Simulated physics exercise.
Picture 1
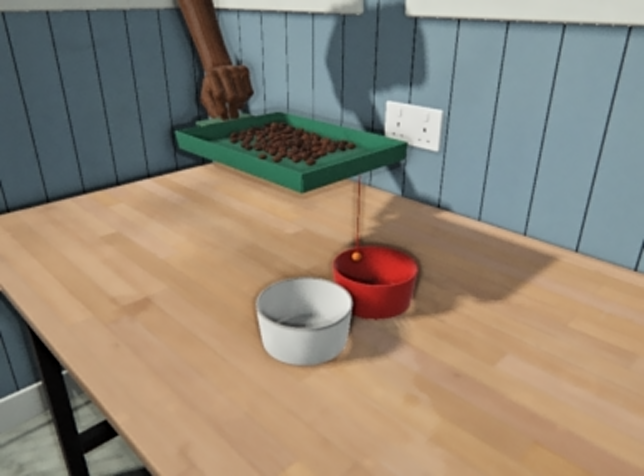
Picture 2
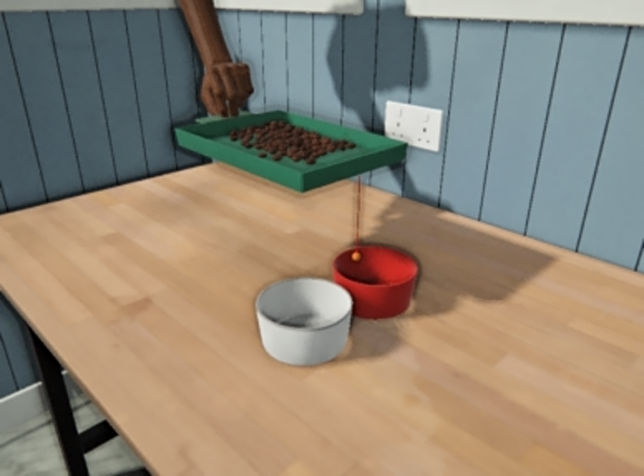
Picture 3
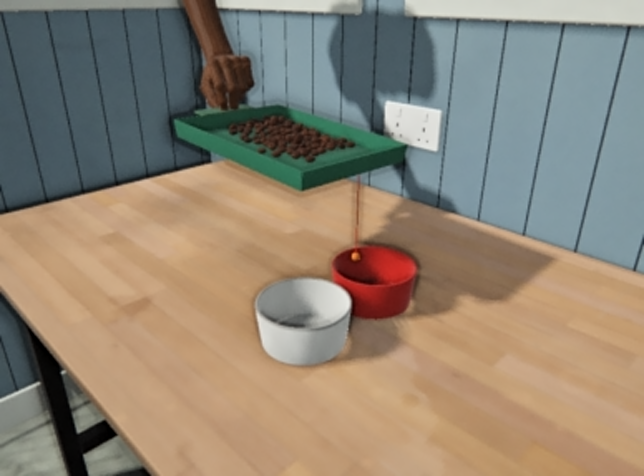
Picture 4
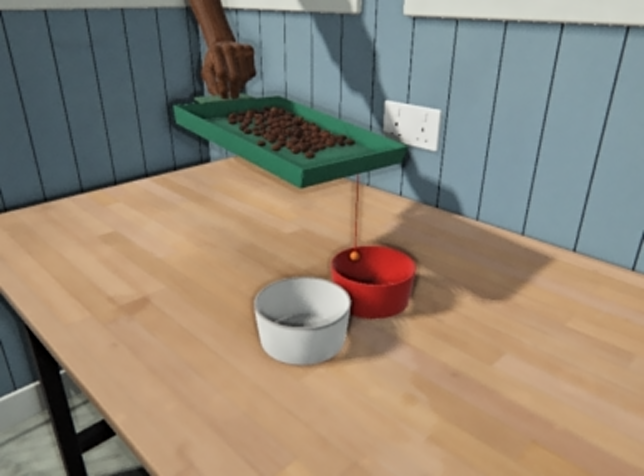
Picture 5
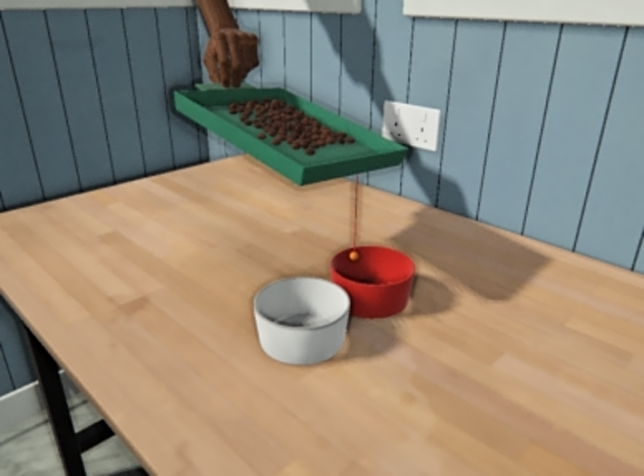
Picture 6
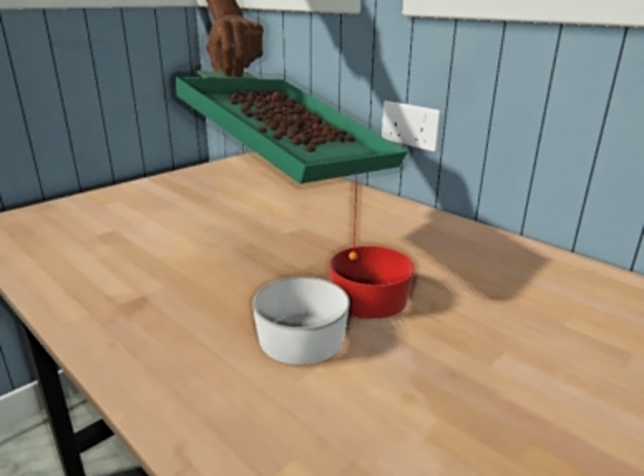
A pale wooden table stands in a corner against blue panelled walls with a white socket, seen from slightly above by a camera that stays still. A dark-skinned hand holds a green tray of brown chocolate drops above a white dish and, behind it to the right, a red one, with an orange bead hanging on a thread. The hand rises steadily, lifting the tray's far left end so it slopes down rightward.
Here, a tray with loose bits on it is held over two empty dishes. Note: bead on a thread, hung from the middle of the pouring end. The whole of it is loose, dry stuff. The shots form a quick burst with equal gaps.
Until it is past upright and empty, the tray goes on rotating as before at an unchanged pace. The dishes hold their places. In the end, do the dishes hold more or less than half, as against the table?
The dishes will keep a minor share of it.
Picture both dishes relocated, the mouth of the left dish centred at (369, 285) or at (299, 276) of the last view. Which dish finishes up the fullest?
Result, try one: The dish at right; try two: The dish at right.
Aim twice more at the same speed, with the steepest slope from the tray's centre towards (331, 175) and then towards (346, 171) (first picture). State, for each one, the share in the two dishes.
60 per cent, then 50 per cent.
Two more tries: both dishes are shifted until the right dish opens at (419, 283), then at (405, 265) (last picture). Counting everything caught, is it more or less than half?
Catch, run one: Below the halfway mark; run two: Past the halfway mark.
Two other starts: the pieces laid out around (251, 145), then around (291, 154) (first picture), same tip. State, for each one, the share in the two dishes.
Near 50 % and 50 %.
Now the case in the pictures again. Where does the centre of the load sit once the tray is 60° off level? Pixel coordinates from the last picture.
The middle of the pieces shows up near (372, 143).
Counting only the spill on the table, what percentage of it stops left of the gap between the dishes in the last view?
Roughly 0 in a hundred.
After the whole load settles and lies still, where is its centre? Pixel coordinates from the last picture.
Around (413, 283).
Soon, tray tipped steeply; all on the tray.
A while on, tray tipped right over; about a third on the tray; a small part in the right dish; about half outside both; a small part in the air.
Towards the end, tray tipped past a quarter turn; about a third in the right dish; about two thirds outside both.
Finally, tray tipped past a quarter turn; none in the left dish; about a third in the right dish; about two thirds outside both.
